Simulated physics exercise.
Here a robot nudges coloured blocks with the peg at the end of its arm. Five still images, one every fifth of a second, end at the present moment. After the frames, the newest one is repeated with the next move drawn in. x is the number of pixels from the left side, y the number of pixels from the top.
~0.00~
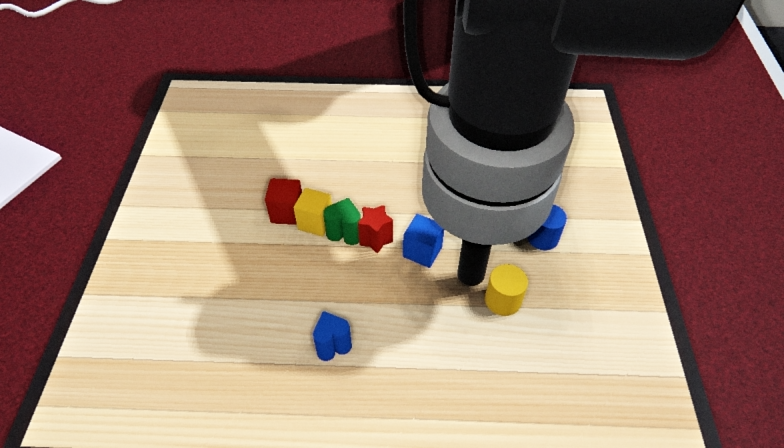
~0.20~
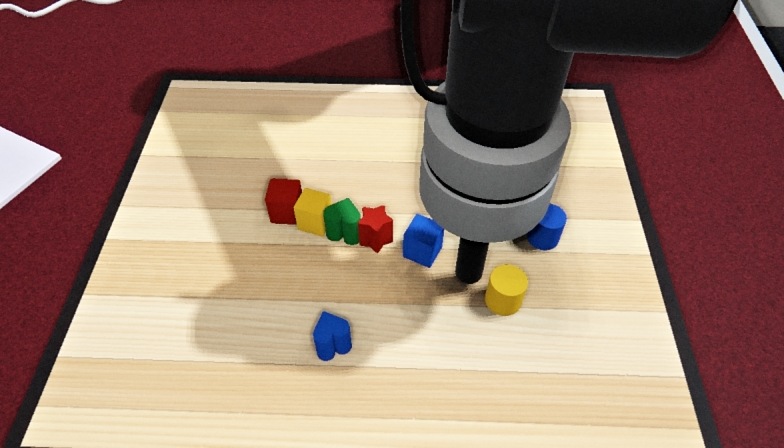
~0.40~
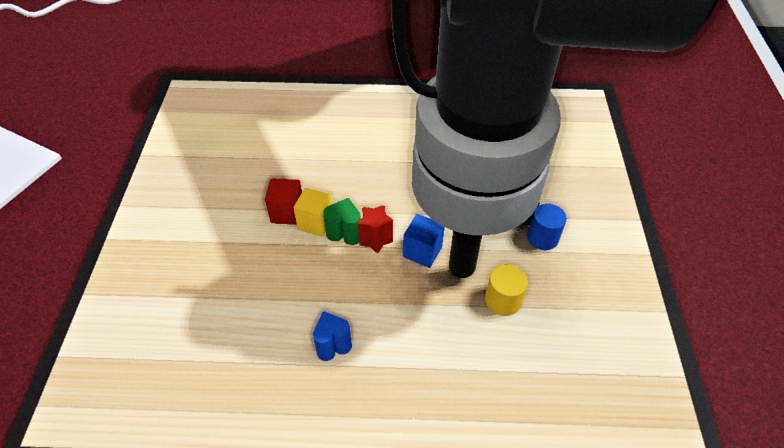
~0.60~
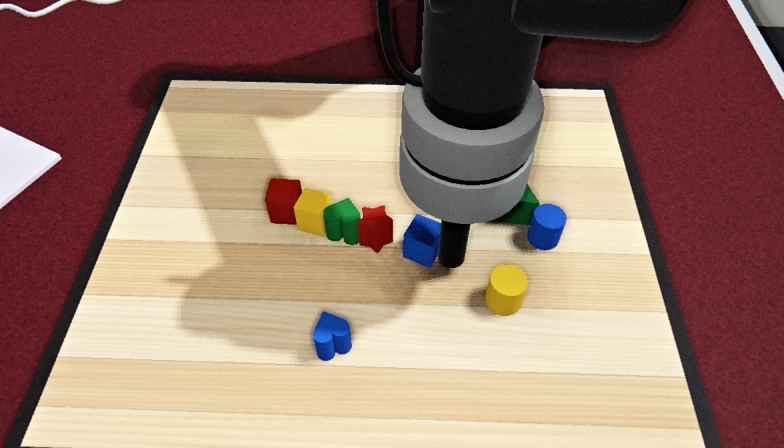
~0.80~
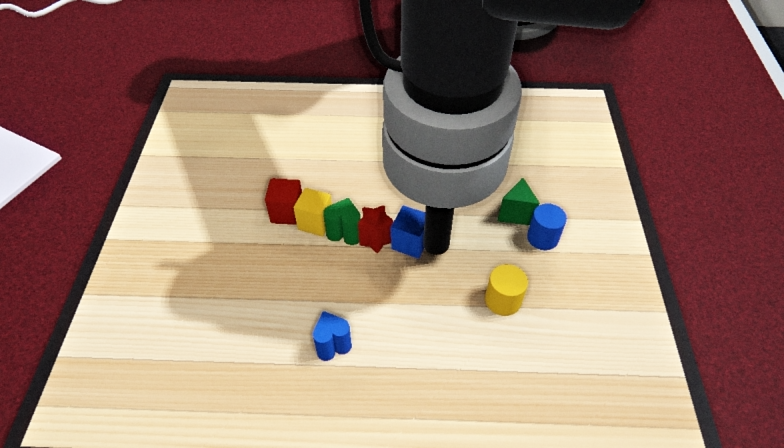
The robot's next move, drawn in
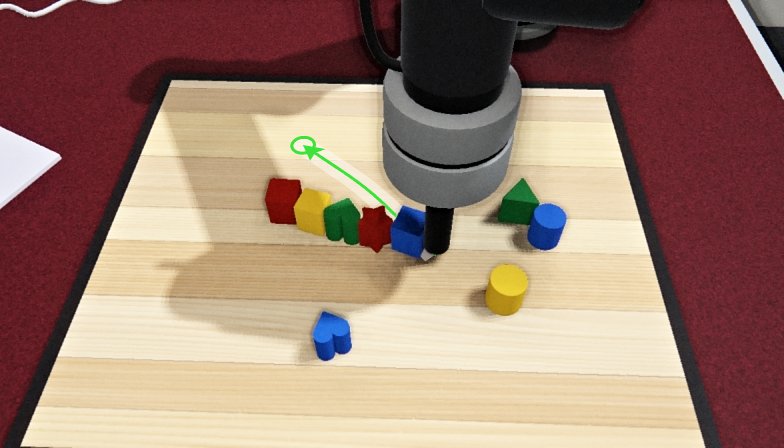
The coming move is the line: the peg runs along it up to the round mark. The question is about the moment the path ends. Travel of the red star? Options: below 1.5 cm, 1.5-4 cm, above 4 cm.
The best fit is 1.5 to 4 cm.
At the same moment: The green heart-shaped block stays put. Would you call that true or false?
It is false.
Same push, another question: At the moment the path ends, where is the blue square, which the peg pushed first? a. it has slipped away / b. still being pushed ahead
I choose b.
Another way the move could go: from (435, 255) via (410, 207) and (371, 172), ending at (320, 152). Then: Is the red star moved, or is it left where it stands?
It gets moved.
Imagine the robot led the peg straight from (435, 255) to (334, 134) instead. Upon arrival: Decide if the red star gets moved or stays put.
That block slides.
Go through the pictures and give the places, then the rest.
In the first picture, lower end of the peg at (471, 275), tops of blocks, yellow square at (312, 200), green heart-shaped block at (343, 211), red star at (375, 217), blue square at (424, 229).
In the second picture, peg at (469, 273), blocks as before.
In the third picture, peg at (462, 267), blocks as before.
In the fourth picture, peg at (451, 258), blocks as before.
In the fifth picture, peg at (436, 245), yellow square at (312, 200), green heart-shaped block at (343, 211), red star at (375, 217), blue square at (411, 220).
The drawn path runs from (435, 255) by way of (391, 211) and (348, 175) to (303, 145).
On the path given first. One third of the way, peg at (391, 201); yellow square at (305, 203), turned 15° clockwise; green heart-shaped block at (332, 215); red star at (359, 201), turned 95° anticlockwise; blue square at (370, 175), turned 15° clockwise.
Two thirds of the way, peg at (346, 164); yellow square at (305, 203), turned 15° clockwise; green heart-shaped block at (332, 215); red star at (359, 201), turned 95° anticlockwise; blue square at (324, 141).
At the end, peg at (301, 135); yellow square at (305, 203), turned 15° clockwise; green heart-shaped block at (332, 215); red star at (359, 201), turned 95° anticlockwise; blue square at (278, 114).
